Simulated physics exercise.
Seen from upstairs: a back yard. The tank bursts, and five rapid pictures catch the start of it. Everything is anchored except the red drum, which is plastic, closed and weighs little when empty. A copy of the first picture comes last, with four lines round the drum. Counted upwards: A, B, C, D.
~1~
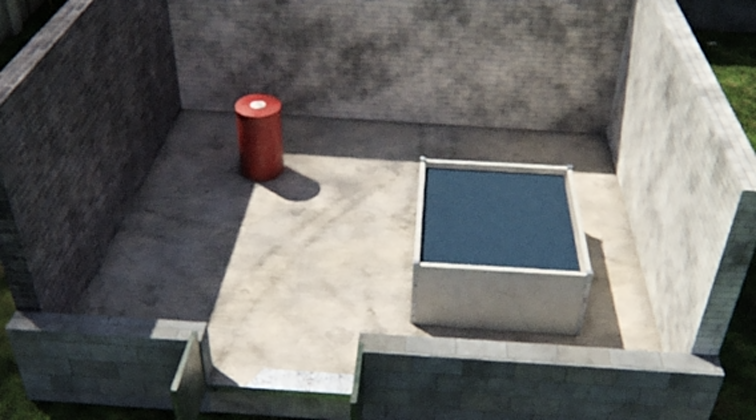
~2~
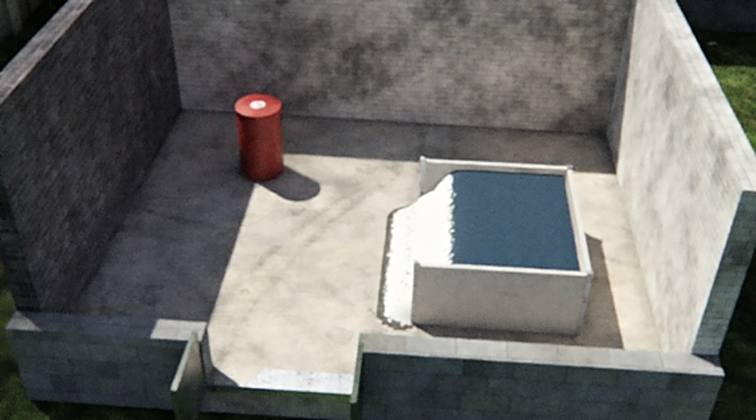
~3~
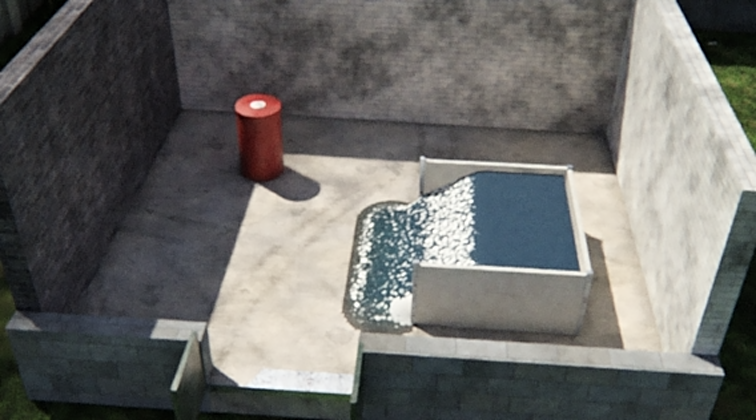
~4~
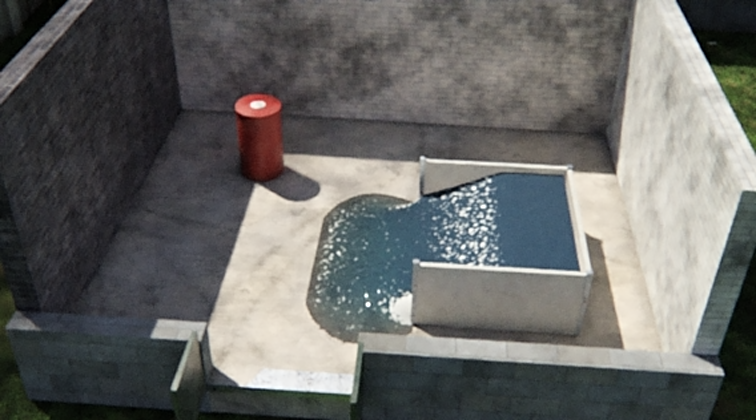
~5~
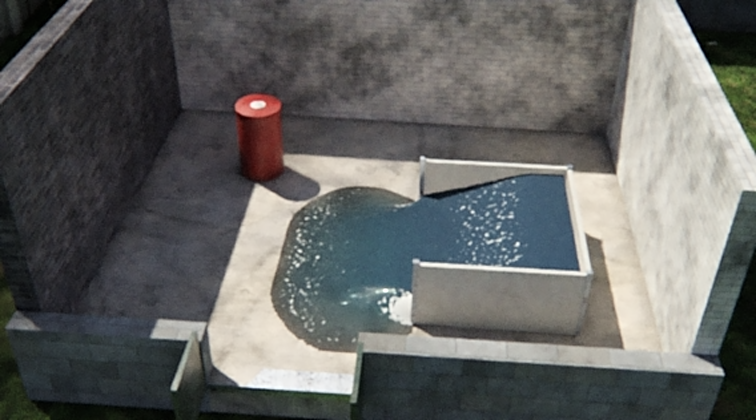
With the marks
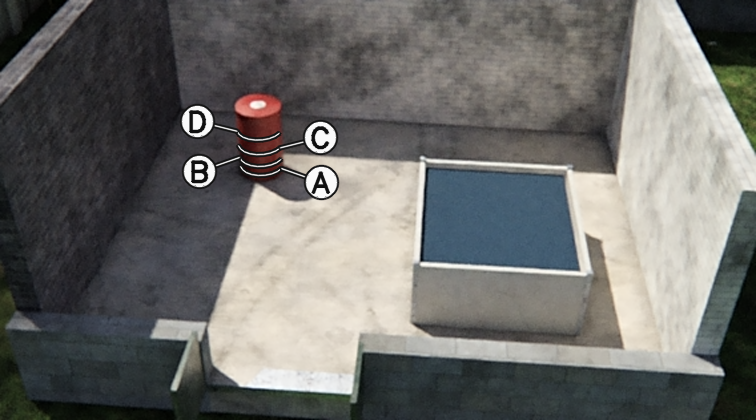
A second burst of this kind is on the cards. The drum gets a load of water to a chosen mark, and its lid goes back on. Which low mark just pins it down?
B is the one.
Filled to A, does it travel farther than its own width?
Yes.
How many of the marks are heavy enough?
Three of them.
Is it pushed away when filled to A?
Yes.
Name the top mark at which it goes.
That is mark A.
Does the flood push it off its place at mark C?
No, that is safe.
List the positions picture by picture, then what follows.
Lid of the red drum at (257, 105); tank full, its middle at (498, 218); open gate at (283, 331).
Water covers 3 % of the ground and is seen nearest the drum at (398, 214).
Water covers 6 % of the ground and is seen nearest the drum at (371, 211).
Water covers 9 % of the ground and is seen nearest the drum at (344, 206).
Lid of the red drum at (257, 105); water covers 14 % of the ground and is seen nearest the drum at (324, 199).
On the marked copy, A at (258, 175); B at (257, 166); C at (256, 154); D at (255, 140); from the bottom up A, B, C, D.
For mark A, it is pushed about twice its own width away.
For mark B, it does not move.
For mark C, it does not move.
For mark D, it does not move.
